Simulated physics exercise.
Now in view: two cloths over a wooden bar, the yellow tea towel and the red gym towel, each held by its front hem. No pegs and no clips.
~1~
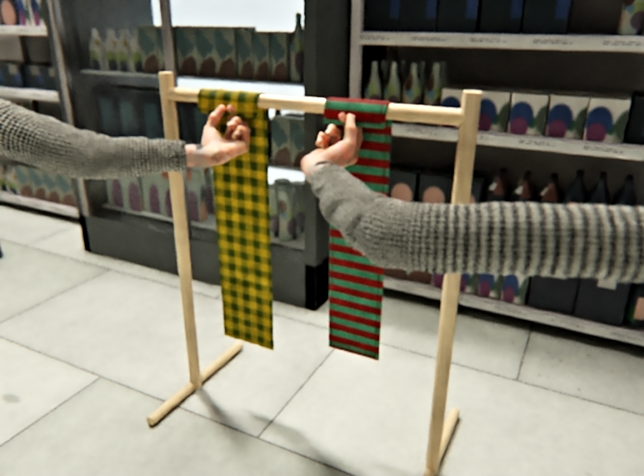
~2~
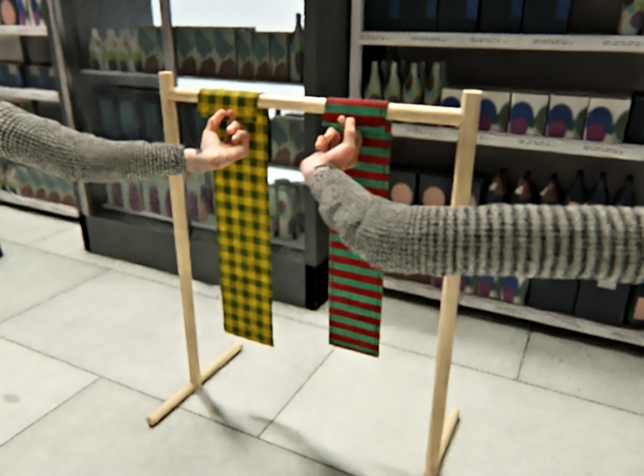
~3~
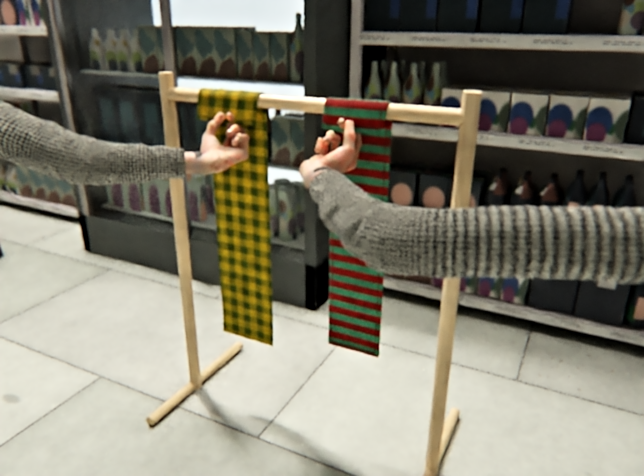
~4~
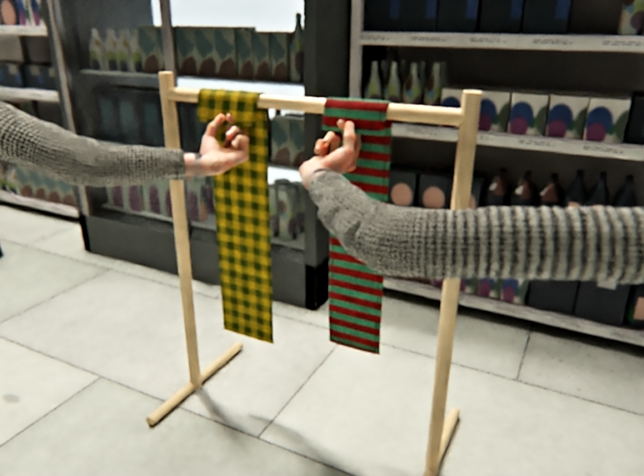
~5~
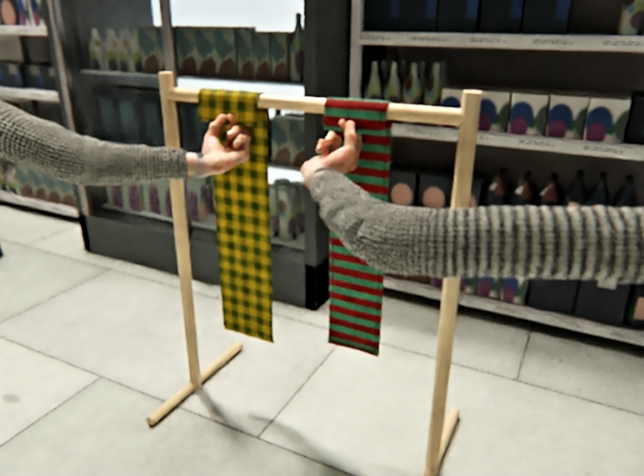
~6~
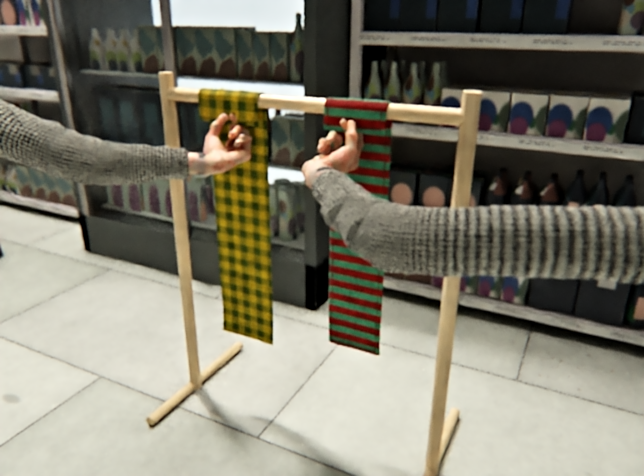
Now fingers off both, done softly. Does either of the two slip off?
Result: The yellow tea towel comes off, the red gym towel comes off.
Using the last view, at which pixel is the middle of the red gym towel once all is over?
Its centre ends up at (352, 433) in the last picture.
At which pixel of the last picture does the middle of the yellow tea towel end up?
The middle of it sits at pixel (256, 396).
Then, 0.38 s later than the last view, tea towel clear of the rail and dropping near (244, 254); gym towel clear of the rail and dropping near (355, 332).
Then, 0.64 s later than the last view, tea towel in a heap on the floor near (254, 388); gym towel in a heap on the floor near (352, 431).
Finally, tea towel in a heap on the floor near (256, 396); gym towel in a heap on the floor near (352, 433). The yellow tea towel slides off and the red gym towel slips to the floor.
